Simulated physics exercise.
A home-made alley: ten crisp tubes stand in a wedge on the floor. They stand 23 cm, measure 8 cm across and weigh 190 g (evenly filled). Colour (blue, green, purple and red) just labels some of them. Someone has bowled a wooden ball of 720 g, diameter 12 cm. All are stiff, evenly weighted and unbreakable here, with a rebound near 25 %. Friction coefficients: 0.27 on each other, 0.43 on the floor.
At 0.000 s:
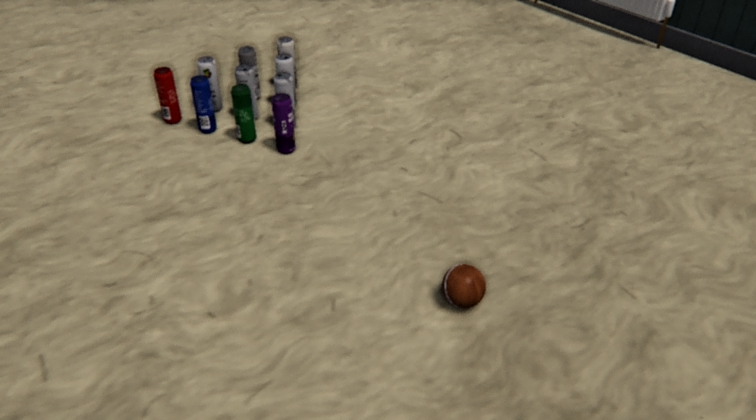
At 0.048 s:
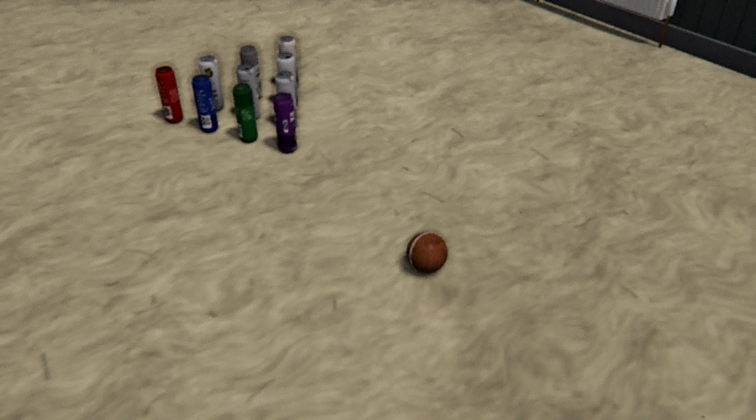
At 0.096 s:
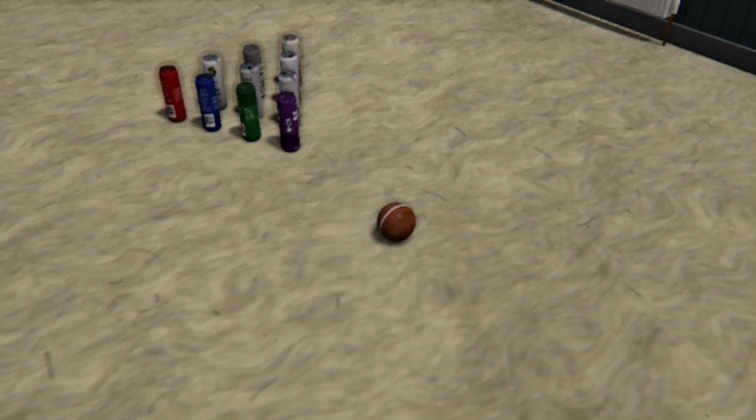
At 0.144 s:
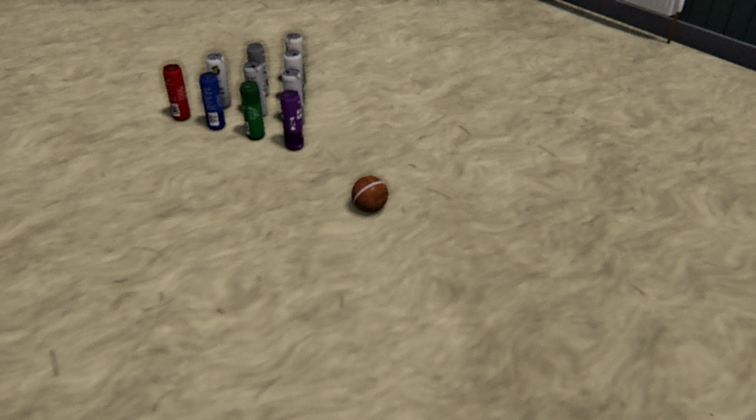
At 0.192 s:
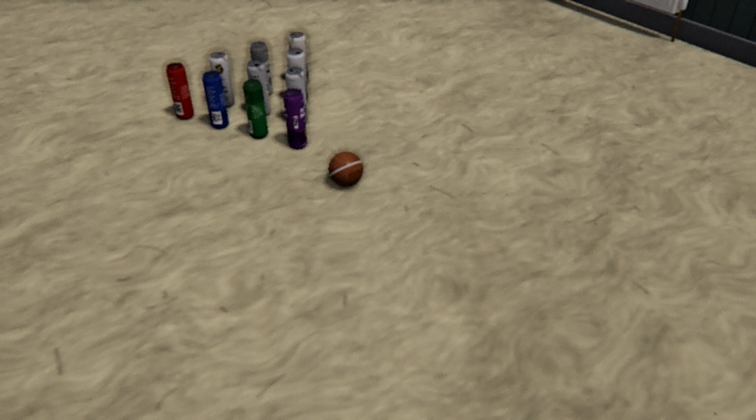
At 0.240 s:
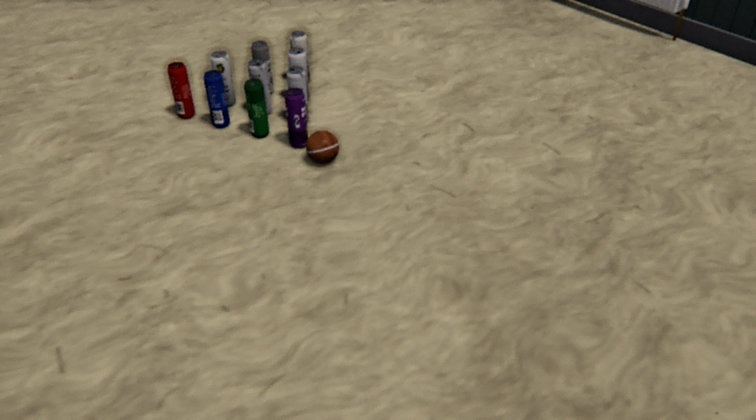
To begin with, a reddish-brown ball is on a pale, mottled floor, to the right of a cluster of upright tubes with red, blue, green and purple ones in front. The ball rolls up and leftward, steadily closing the gap, until it is right beside the purple tube, with every tube still standing.
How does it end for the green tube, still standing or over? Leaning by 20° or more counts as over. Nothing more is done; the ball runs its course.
It falls.
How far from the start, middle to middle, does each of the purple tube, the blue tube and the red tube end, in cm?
Purple 40, blue 0, red 0.
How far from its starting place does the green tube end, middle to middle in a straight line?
Some 25 cm.
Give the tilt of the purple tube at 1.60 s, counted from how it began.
Roughly 90°.
Around 0.54 s, ball still moving; 4 of the 10 tubes over; green tube tipped 38°; purple tube lying flat.
Around 1.60 s, ball still moving; 7 of the 10 tubes over; green tube lying flat; purple tube lying flat.
Finally (3.2 s), ball rolling away; 7 of the 10 tubes over; green tube lying flat; purple tube lying flat; red tube unmoved. Seen by the last camera, middles, green tube near (203, 128), purple tube near (243, 97).
